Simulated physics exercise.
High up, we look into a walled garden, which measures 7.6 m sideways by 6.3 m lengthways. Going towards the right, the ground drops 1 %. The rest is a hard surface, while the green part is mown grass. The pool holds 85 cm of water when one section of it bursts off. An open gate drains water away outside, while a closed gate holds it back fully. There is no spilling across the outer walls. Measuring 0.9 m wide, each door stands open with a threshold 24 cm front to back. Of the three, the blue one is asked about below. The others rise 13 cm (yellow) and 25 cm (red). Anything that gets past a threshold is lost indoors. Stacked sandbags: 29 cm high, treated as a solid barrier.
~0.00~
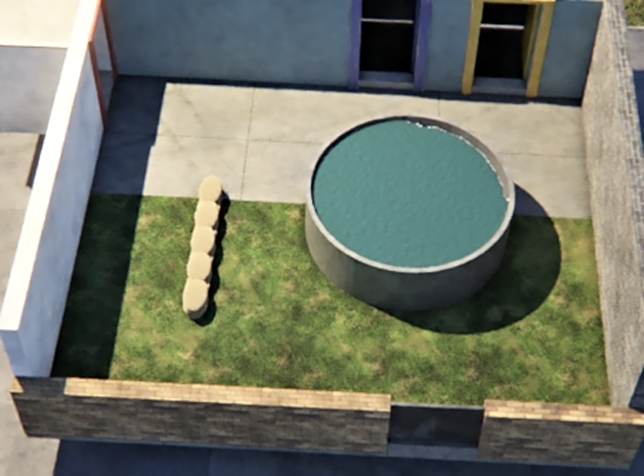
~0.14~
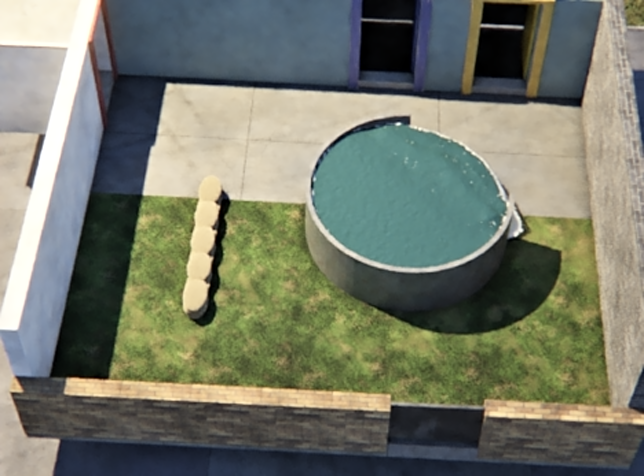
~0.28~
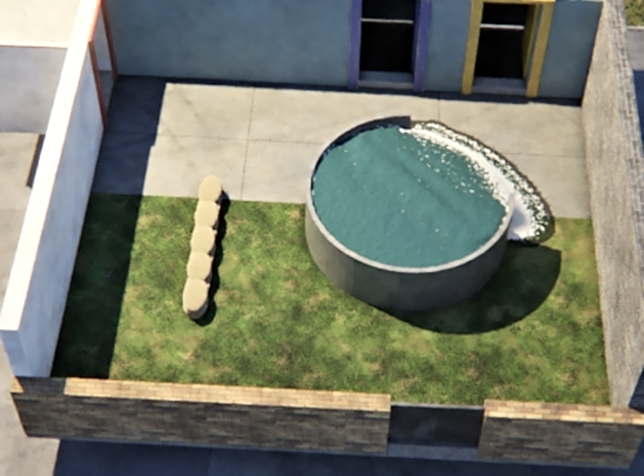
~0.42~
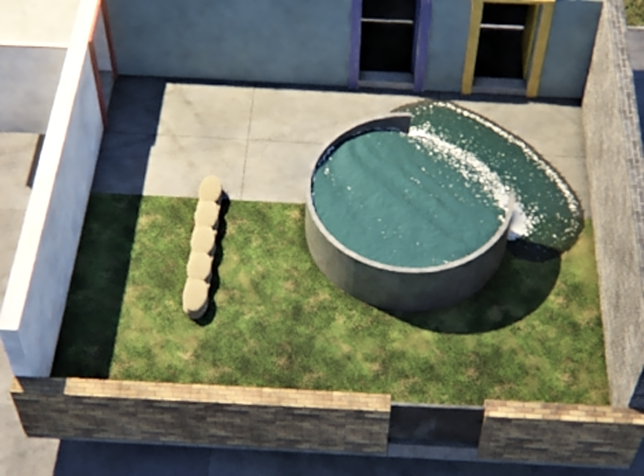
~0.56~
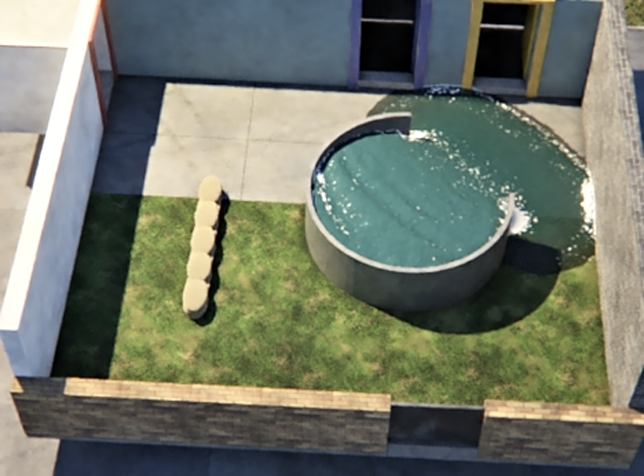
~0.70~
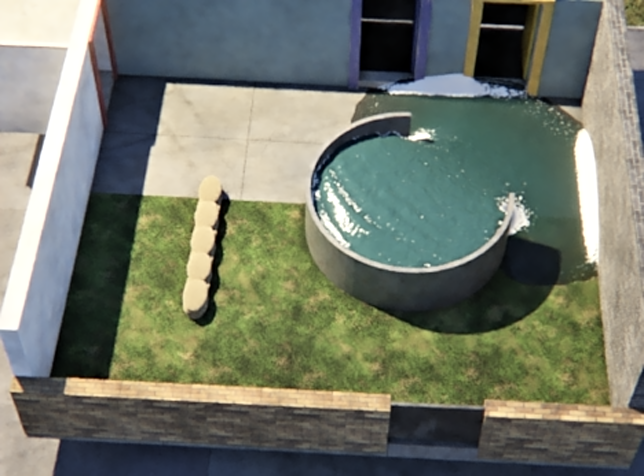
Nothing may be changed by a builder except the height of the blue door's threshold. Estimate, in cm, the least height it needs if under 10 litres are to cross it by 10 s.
I would say 20 cm.
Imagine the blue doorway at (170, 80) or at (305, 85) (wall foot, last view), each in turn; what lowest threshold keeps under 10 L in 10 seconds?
Around 12.0 and 6.5 cm respectively.
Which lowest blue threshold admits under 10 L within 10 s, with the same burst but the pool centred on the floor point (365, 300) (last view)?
At least roughly 23 cm high.
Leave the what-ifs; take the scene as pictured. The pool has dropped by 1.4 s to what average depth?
Around 51 cm on average.
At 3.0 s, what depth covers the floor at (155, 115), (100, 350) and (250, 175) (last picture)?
Roughly 0, then 0, then 1 cm.
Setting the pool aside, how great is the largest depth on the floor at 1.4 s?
It gets to close to 86 centimetres there.
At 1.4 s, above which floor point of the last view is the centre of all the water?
Approximately (452, 198).
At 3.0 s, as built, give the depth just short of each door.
Door depths (cm): Yellow = 40, red = 0, blue = 20.
After 1.4 s water covers 20 % of the floor, deepest (86 cm) near (580, 106); 18 cm at the blue door, 8 litres in over its 14 cm threshold.
After 3.0 s water covers 45 % of the floor, deepest (43 cm) near (570, 121); 20 cm at the blue door, 19 litres in over its 14 cm threshold.
After 10.0 s water covers 95 % of the floor, deepest (16 cm) near (57, 408); 8 cm at the blue door, 47 litres in over its 14 cm threshold.
At the blue door as built, the water arrived by 0.7 s and peaked near 20 cm at 3.0 s.
Run again over the same 10 s with other heights there, 20 litres in over 17.5 cm, 2 litres over 23.5 cm. The limit of 10 litres is kept from about 20 cm up.
